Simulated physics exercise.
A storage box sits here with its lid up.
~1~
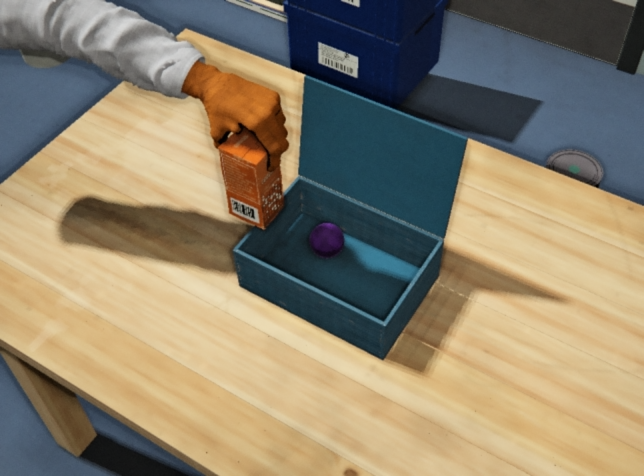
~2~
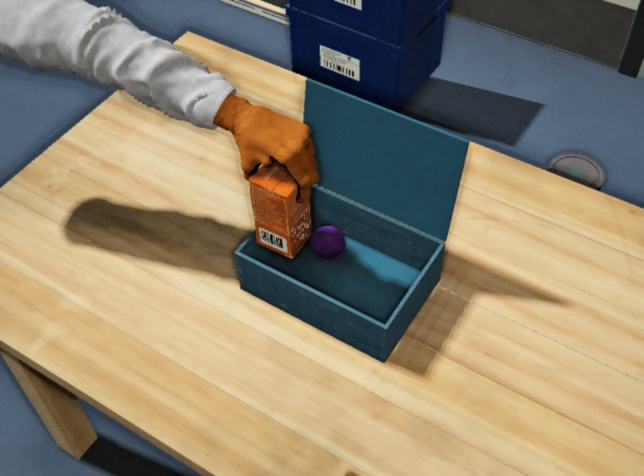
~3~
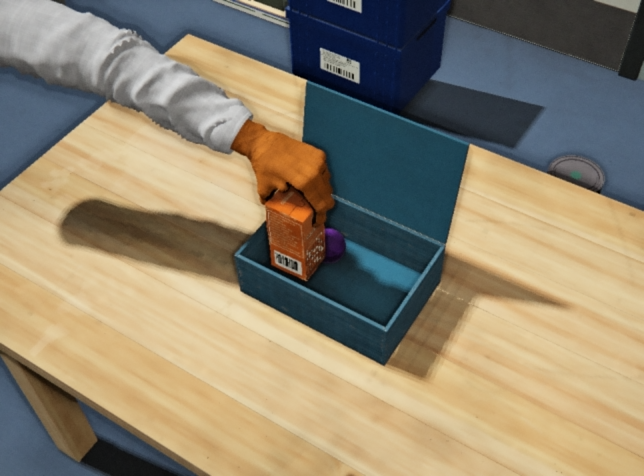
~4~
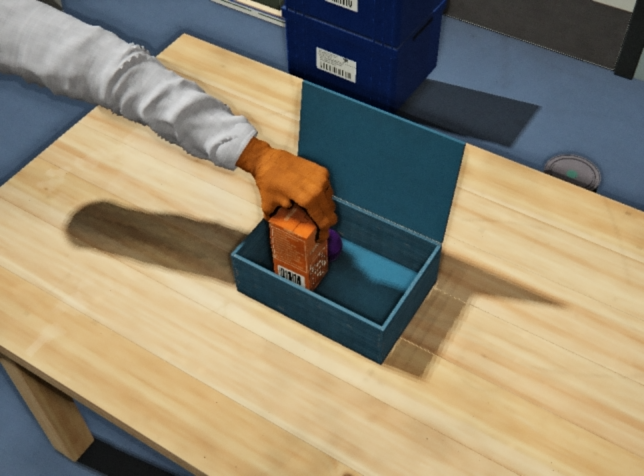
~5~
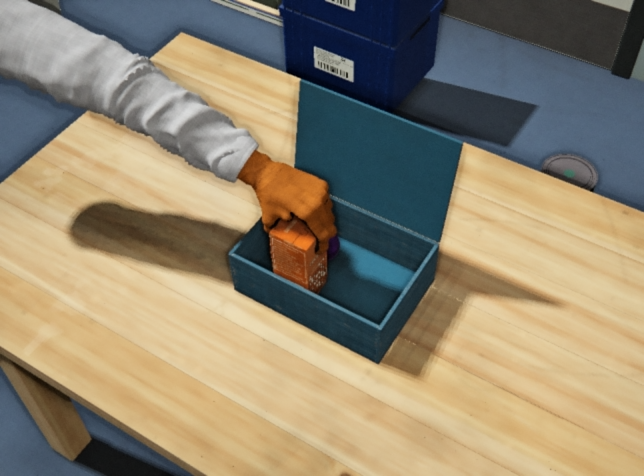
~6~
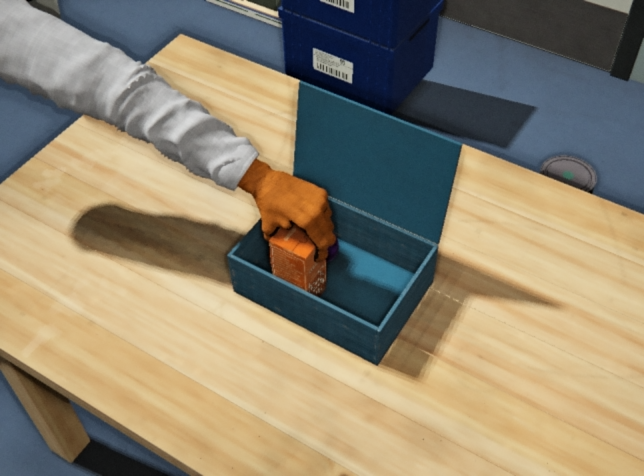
The video shows a gloved hand lowering an orange carton into an open teal storage box on a wooden table, moving slightly right and down beside a purple ball, which becomes hidden from view while the hand still grips the carton.
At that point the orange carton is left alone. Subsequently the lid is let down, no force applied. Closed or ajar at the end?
So the lid is still up at the end.
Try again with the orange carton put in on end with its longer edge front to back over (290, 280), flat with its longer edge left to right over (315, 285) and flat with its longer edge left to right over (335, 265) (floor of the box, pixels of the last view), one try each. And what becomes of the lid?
Case one, the lid is kept from closing; case two, it lies closed; case three, it lies closed.
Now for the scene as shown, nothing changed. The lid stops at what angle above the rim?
I'd say roughly 25 degrees above the rim.
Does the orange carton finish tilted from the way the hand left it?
As it turns out, the orange carton keeps its original angle.
Then, 1.30 s later than the last frame, lid 84° above the rim.
Then, 1.60 s later than the last frame, lid 59° above the rim.
Then, 1.80 s later than the last frame, lid 32° above the rim.
When it is over, lid 26° above the rim; both as before. End places, in pixels of the last picture, orange carton near (299, 266).
